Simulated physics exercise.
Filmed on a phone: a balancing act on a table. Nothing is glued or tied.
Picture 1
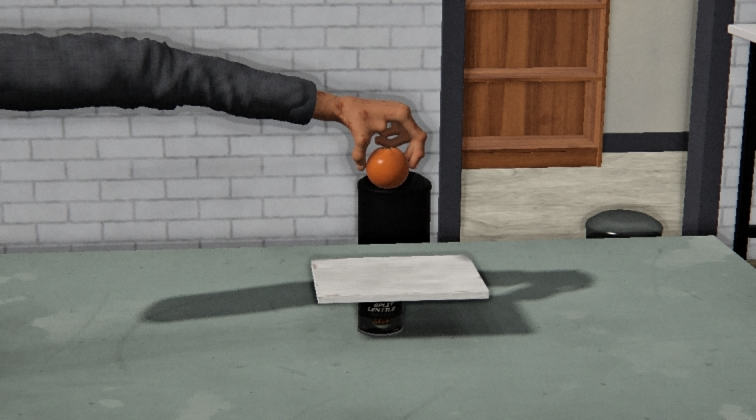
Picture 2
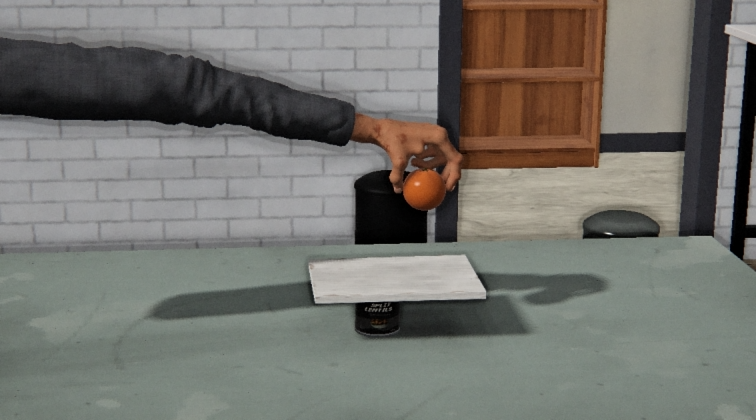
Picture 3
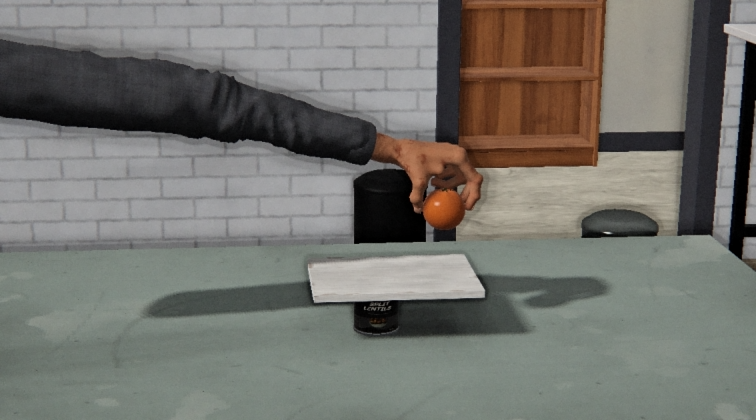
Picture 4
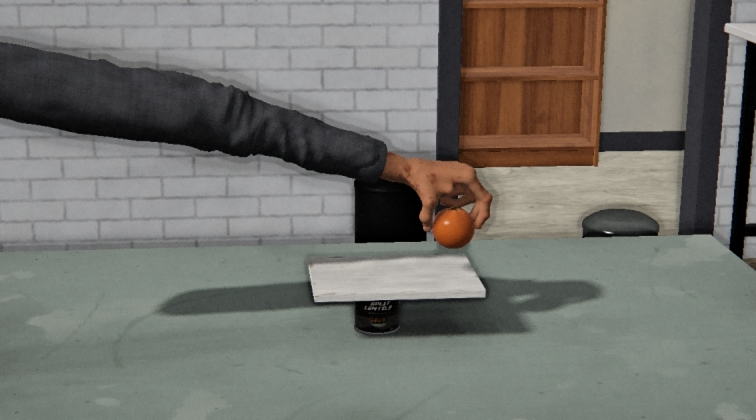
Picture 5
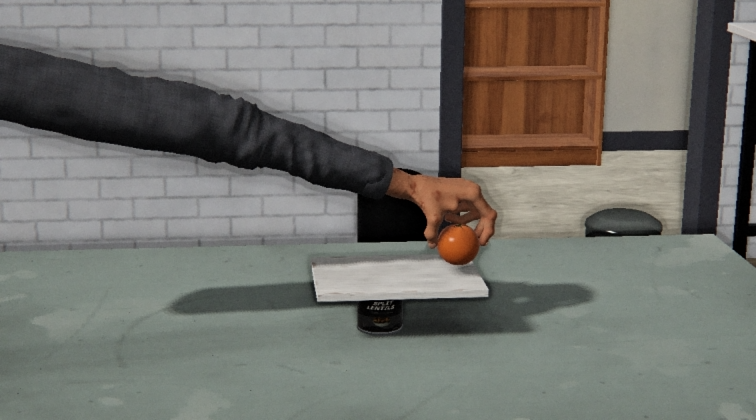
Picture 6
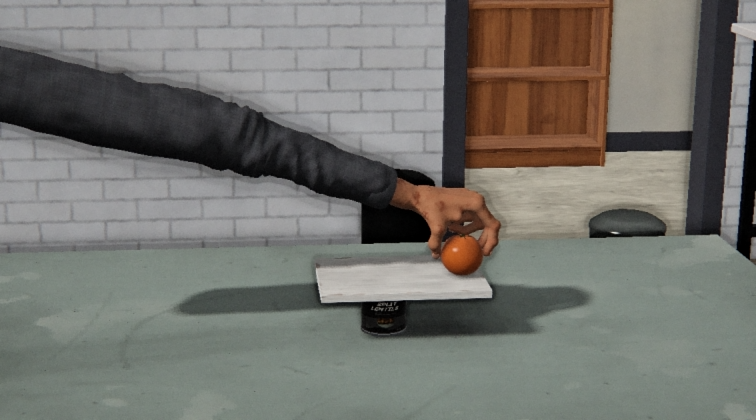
A hand in a dark grey sleeve, reaching in from the left, holds an orange tomato above a white board resting on a black tin. The slightly shaky, nearly level view looks across a worn grey-green table towards a white brick wall, wooden panelling and dark bins. The hand carries the tomato rightward and down, slowing as it sets it on the board's right side, fingers still gripping it.
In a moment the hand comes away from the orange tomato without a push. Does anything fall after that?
Here the stack gives way.
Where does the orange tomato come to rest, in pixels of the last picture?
At about (542, 308).
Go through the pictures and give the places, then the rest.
Coming down; orange tomato (388, 167); black tin (380, 306), in the first picture.
Coming down; orange tomato (425, 189); black tin (378, 306), in the second picture.
Coming down; orange tomato (444, 209); black tin (376, 305), in the third picture.
Coming down; orange tomato (454, 228); black tin (377, 305), in the fourth picture.
Coming down; orange tomato (459, 245); black tin (380, 304), in the fifth picture.
Set down, still held; orange tomato (462, 255); black tin (384, 305), in the sixth picture.
Then, 0.30 s on from there, orange tomato now fallen; white board turned 38° from how it was put.
Then, 0.50 s on from there, white board turned 31° from how it was put.
Then, 0.60 s on from there, white board turned 26° from how it was put.
In the end, fallen, orange tomato; moved from the start, white board; black tin unmoved. At the end, from the last picture's camera, orange tomato near (541, 308). The stack loses its balance.
